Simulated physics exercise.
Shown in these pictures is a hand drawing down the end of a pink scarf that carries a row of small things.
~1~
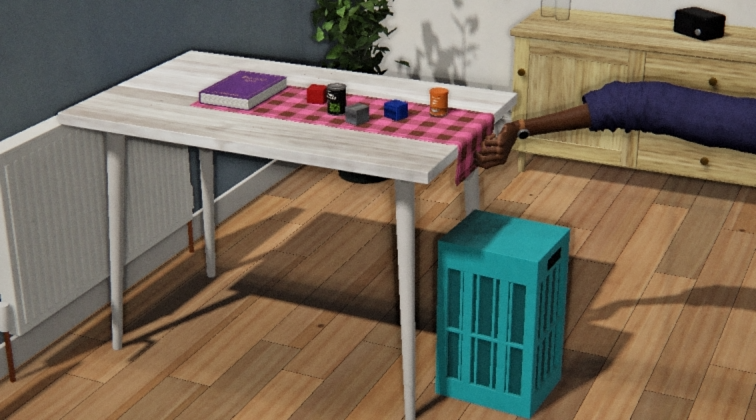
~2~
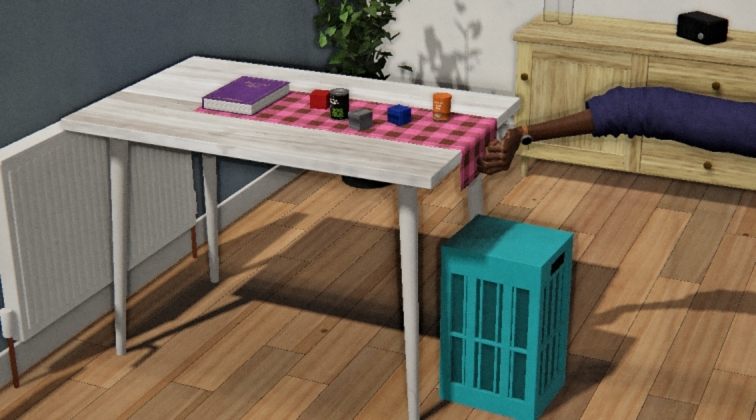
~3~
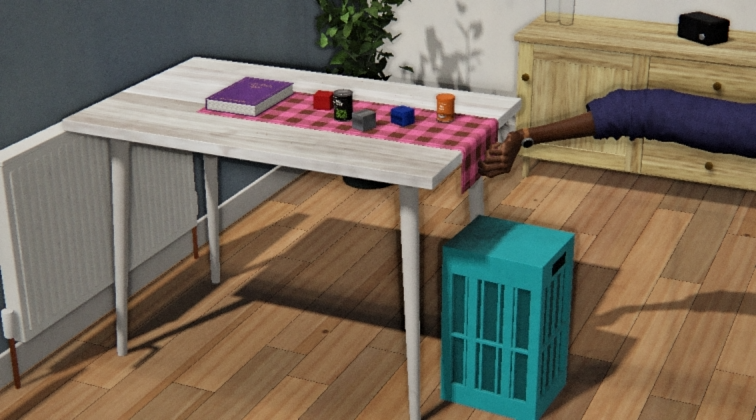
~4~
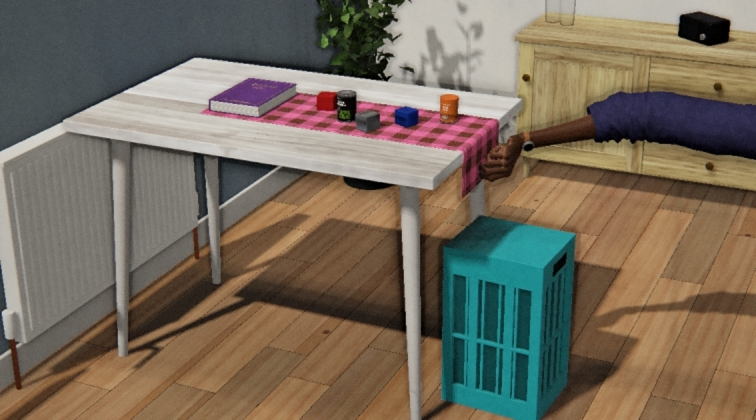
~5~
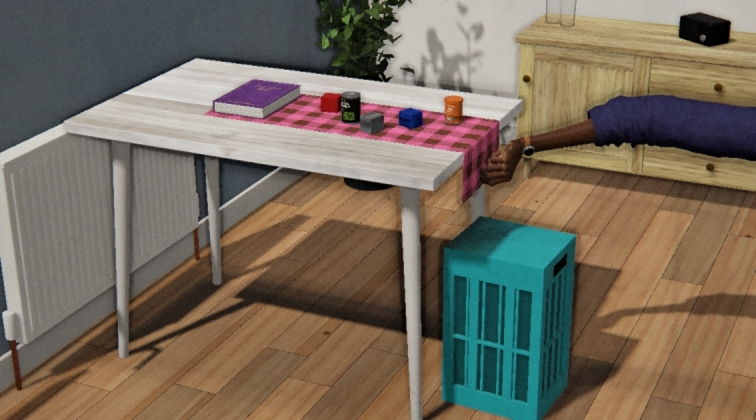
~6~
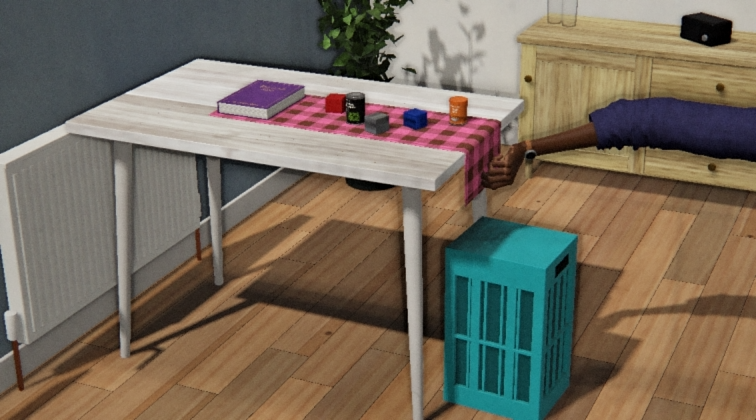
In a room, a hand slowly pulling a pink checked cloth down over a table's edge, small objects and book sliding right.
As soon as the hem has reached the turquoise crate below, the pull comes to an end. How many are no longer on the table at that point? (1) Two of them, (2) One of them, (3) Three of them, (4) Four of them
(2) One of them.
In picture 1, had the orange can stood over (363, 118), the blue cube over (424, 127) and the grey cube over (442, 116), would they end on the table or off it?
The orange can ends up still aboard; the blue cube ends up knocked off; the grey cube ends up knocked off.
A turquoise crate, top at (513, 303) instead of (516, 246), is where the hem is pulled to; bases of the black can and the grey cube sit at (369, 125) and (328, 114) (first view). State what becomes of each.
The black can is lost; the grey cube stays put.
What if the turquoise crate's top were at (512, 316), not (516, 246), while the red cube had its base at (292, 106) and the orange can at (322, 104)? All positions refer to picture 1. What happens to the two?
Outcome for the red cube: It stays. Outcome for the orange can: It stays.
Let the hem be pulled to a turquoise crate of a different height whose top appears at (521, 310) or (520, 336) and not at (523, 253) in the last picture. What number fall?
Counts: 3 / 4.
A little later, hem near (483, 206); all still up.
Next, hem on the crate; orange can gone.
When it is over, hem on the crate; orange can gone. It carries off one.
